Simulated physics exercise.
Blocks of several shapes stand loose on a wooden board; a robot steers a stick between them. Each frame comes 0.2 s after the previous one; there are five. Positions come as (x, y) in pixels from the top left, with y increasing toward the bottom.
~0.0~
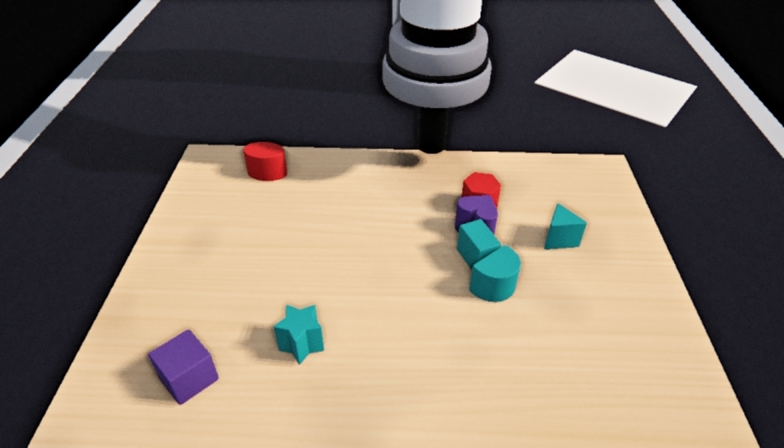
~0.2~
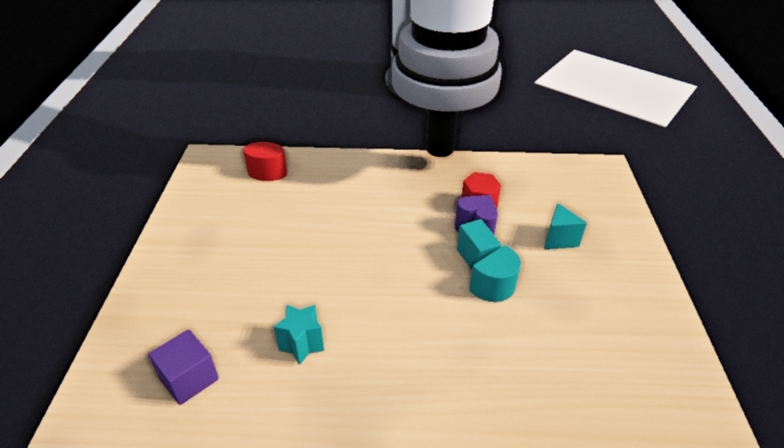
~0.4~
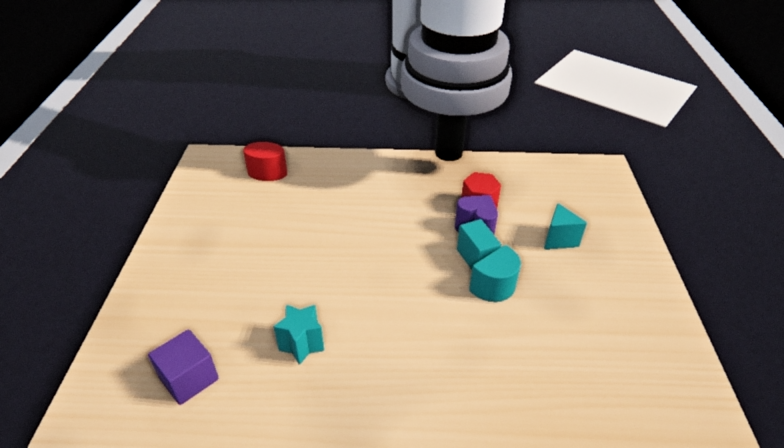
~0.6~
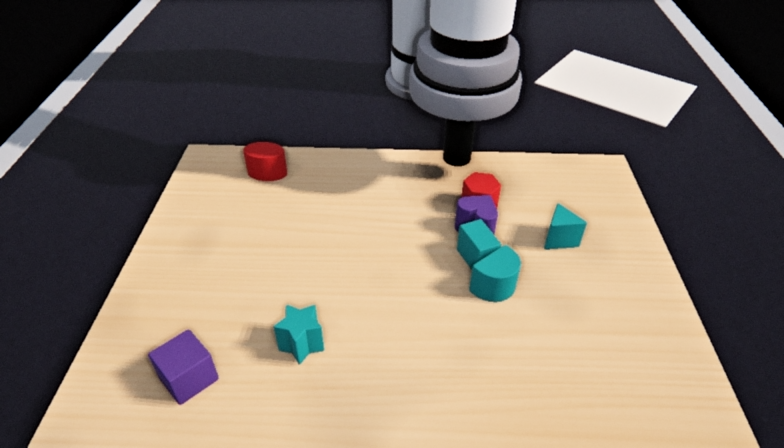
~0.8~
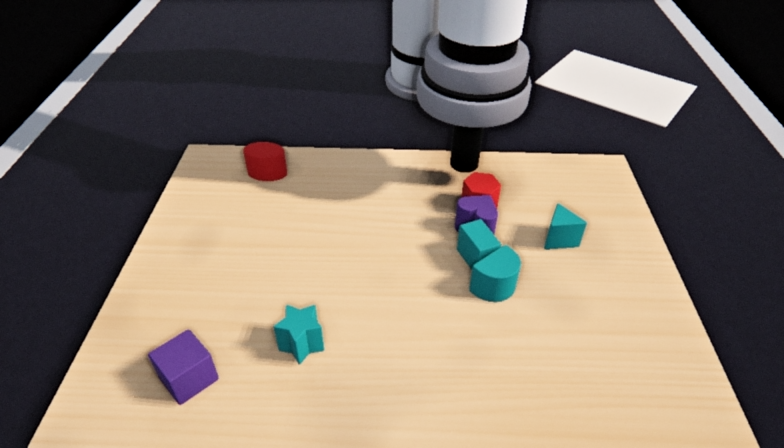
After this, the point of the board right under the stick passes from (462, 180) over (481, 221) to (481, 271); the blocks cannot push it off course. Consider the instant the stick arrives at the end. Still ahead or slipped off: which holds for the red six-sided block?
When the path is over, you would find the red six-sided block off to the side or behind the stick.
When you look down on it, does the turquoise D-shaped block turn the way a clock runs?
My answer is yes.
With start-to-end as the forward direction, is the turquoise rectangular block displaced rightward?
That would be a yes.
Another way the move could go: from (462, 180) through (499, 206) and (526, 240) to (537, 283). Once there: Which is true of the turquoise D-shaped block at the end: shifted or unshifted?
It is no longer where it was.
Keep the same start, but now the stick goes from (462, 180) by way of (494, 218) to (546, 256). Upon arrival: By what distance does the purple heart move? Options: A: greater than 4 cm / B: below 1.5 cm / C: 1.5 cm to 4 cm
A - greater than 4 cm.
On the path given first. One third of the way, stick at (478, 192); purple heart at (494, 226), turned 15° clockwise; turquoise rectangular block at (476, 241), turned 15° anticlockwise; red six-sided block at (497, 203).
Two thirds of the way, stick at (485, 222); purple heart at (529, 254), turned 30° clockwise; turquoise rectangular block at (476, 242), turned 10° anticlockwise; red six-sided block at (518, 226), turned 70° anticlockwise; turquoise D-shaped block at (508, 277), turned 65° clockwise.
At the end, stick at (484, 256); purple heart at (537, 260), turned 35° clockwise; turquoise rectangular block at (464, 261), turned 30° anticlockwise; red six-sided block at (523, 230), turned 85° anticlockwise; turquoise D-shaped block at (509, 279), turned 70° clockwise.
